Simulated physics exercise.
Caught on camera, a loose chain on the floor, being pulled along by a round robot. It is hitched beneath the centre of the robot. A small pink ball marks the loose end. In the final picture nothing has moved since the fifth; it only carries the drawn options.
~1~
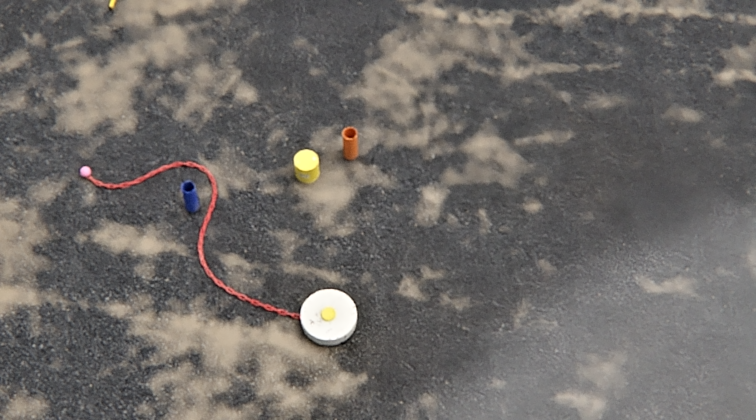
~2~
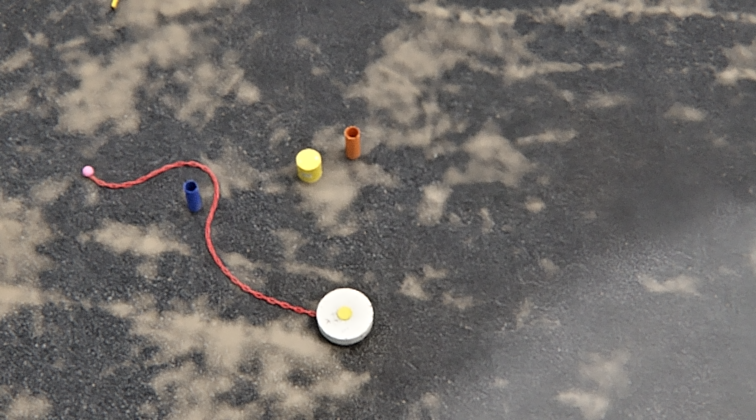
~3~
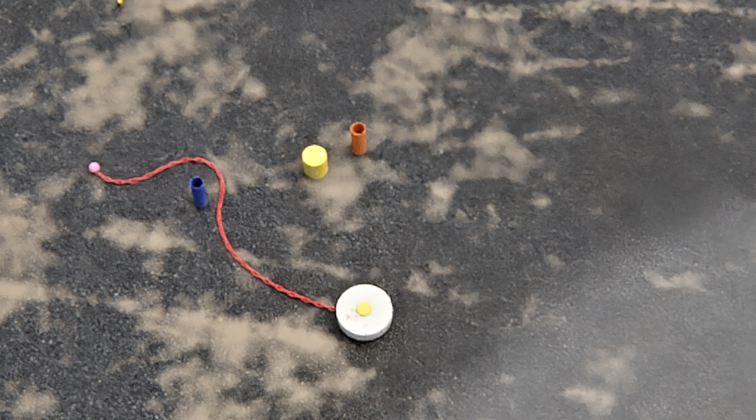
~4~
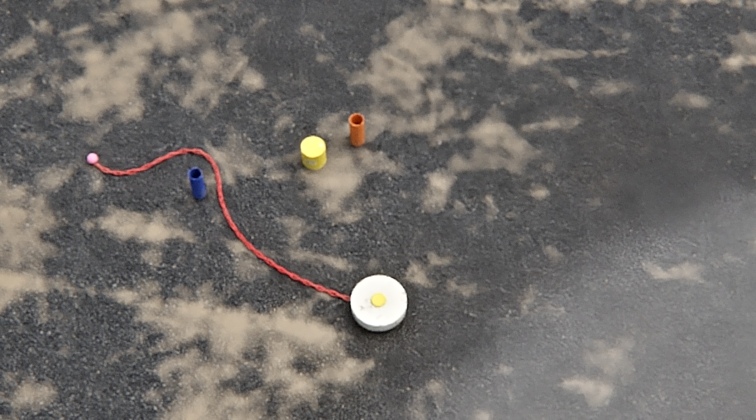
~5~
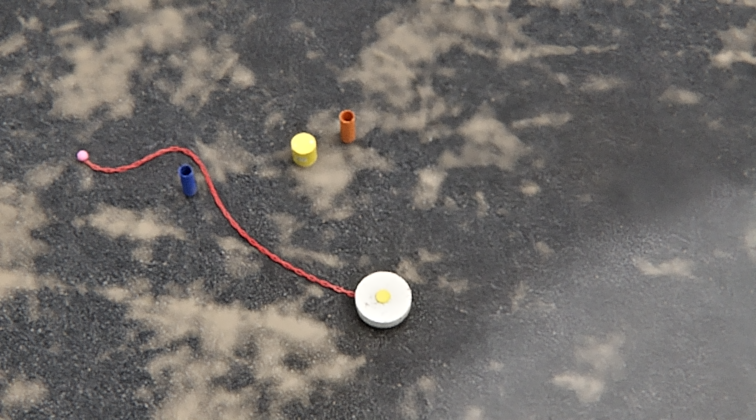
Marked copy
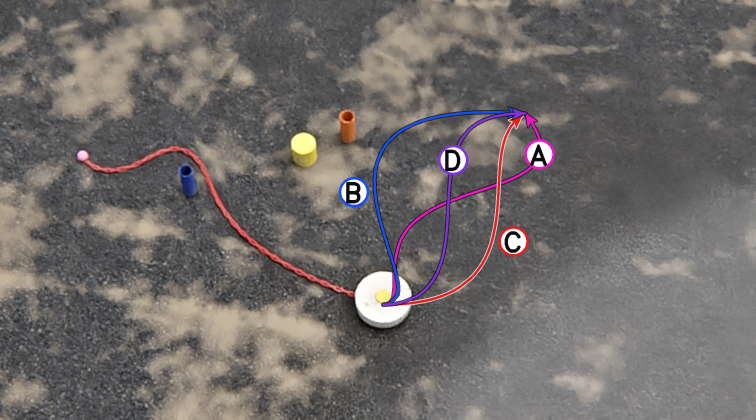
A round white device with a yellow centre sits at one end of a loose red strand on a dark, tan-blotched floor, seen from above at an angle. The strand winds left past a blue tube to its pink tip, with a yellow pot and an orange post above. The device slides right, drawing the nearer curve straighter while the tip stays put, and the camera drifts slightly.
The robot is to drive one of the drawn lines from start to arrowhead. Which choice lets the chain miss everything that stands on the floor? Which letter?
Route A touches nothing.
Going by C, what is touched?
The blue post.
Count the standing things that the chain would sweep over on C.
It sweeps one.
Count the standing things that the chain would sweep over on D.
In all, two.
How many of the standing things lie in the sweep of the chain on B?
It sweeps two.
On the marked copy, A from (383, 305) via (461, 197) to (525, 114); B from (383, 305) via (377, 163) to (521, 113); C from (383, 305) via (493, 237) to (522, 115); D from (383, 305) via (449, 199) to (525, 114).
Following A. Soon after the start, robot (423, 210), middle of the chain (231, 207), free end (83, 156).
Later, robot (525, 168), middle of the chain (327, 186), free end (139, 168).
In the end, robot (526, 109), middle of the chain (356, 181), free end (166, 172); nothing has been touched.
As for the rest, B meets the yellow pot and orange post; C meets the blue post; D meets the yellow pot and blue post.
